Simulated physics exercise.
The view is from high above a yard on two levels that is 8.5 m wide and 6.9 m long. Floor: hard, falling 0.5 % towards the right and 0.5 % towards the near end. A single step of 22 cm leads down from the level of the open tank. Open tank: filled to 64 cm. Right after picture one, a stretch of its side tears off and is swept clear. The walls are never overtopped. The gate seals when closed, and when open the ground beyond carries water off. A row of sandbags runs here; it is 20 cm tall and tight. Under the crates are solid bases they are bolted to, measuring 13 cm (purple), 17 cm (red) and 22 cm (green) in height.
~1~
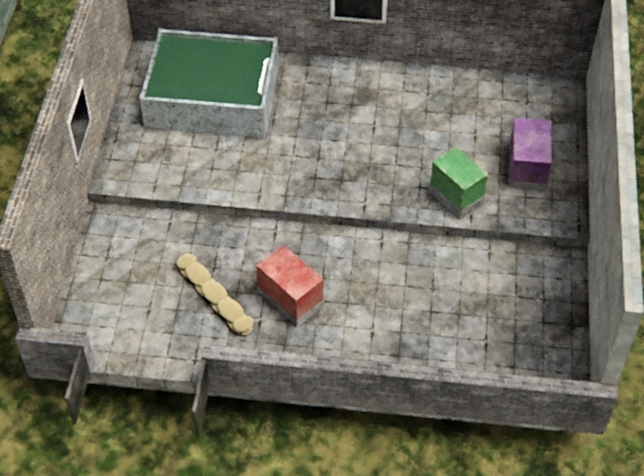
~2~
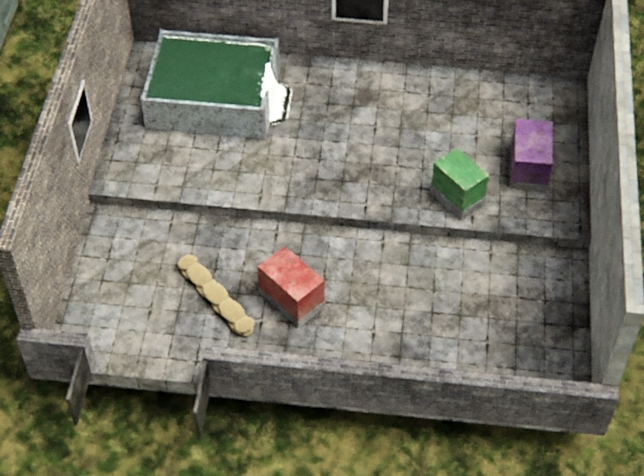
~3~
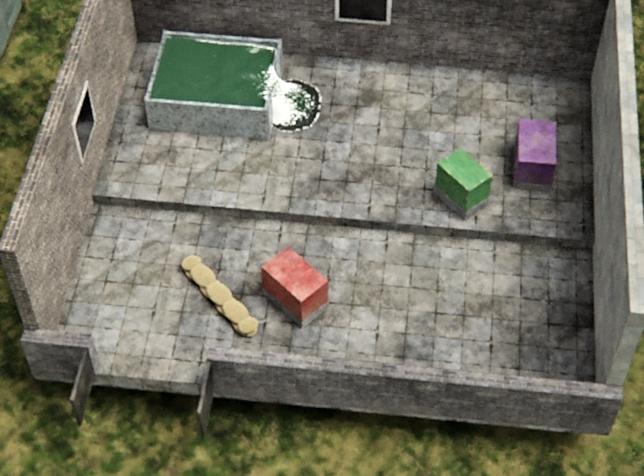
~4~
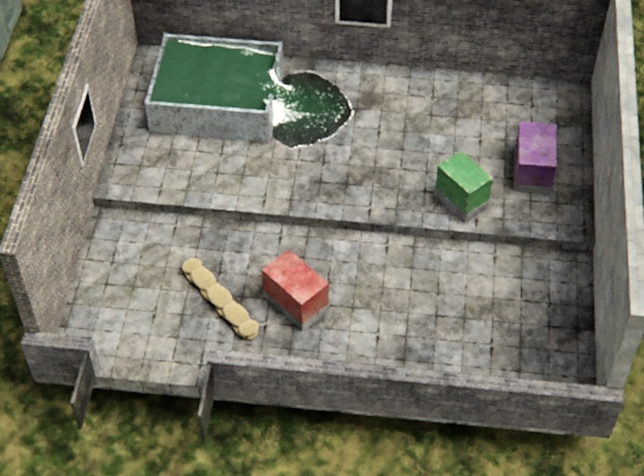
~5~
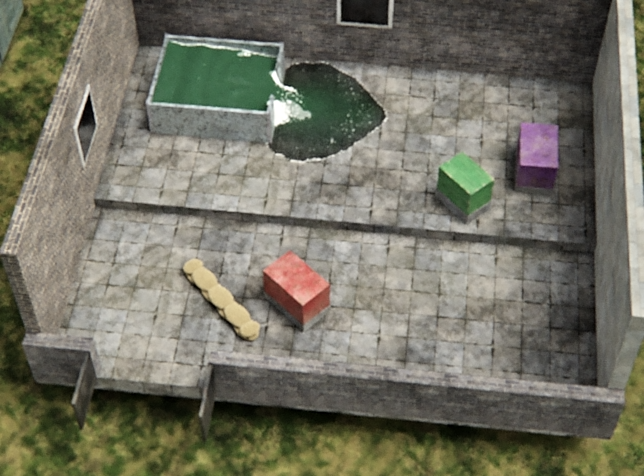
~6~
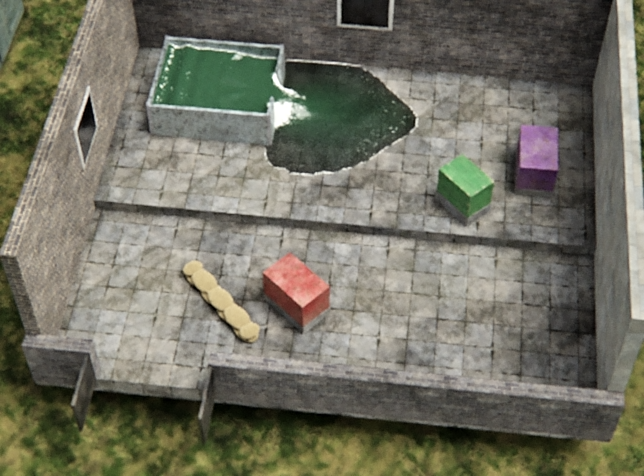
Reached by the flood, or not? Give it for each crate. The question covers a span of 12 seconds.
In the end the purple crate gets damp; the red crate stays clear; the green crate stays clear.
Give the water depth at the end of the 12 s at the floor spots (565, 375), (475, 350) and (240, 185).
Depths: About 8, 6 and 0 centimetres.
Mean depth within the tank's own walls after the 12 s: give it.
I'd put the average depth near 8 cm.
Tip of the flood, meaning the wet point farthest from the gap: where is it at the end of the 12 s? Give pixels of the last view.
Near (596, 416).
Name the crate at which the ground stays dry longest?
Answer: The red crate.
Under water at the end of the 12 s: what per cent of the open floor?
Wet share: Near 70 percent.
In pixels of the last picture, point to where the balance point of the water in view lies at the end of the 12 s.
Its balance point lies near (409, 217).
A moment later water covers 20 % of the floor and is deepest (35 cm) near (282, 110); purple plinth reached, red plinth not reached, green plinth reached.
Soon after water covers 30 % of the floor and is deepest (27 cm) near (282, 110); purple plinth reached, red plinth not reached, green plinth reached.
Next water covers 45 % of the floor and is deepest (25 cm) near (572, 120); purple plinth reached, red plinth not reached, green plinth reached.
Later on water covers 55 % of the floor and is deepest (16 cm) near (584, 415); purple plinth reached, red plinth reached, green plinth reached.
At the end water covers 70 % of the floor and is deepest (10 cm) near (594, 291); highest at the purple plinth 19 cm, highest at the red plinth 8 cm, highest at the green plinth 16 cm.
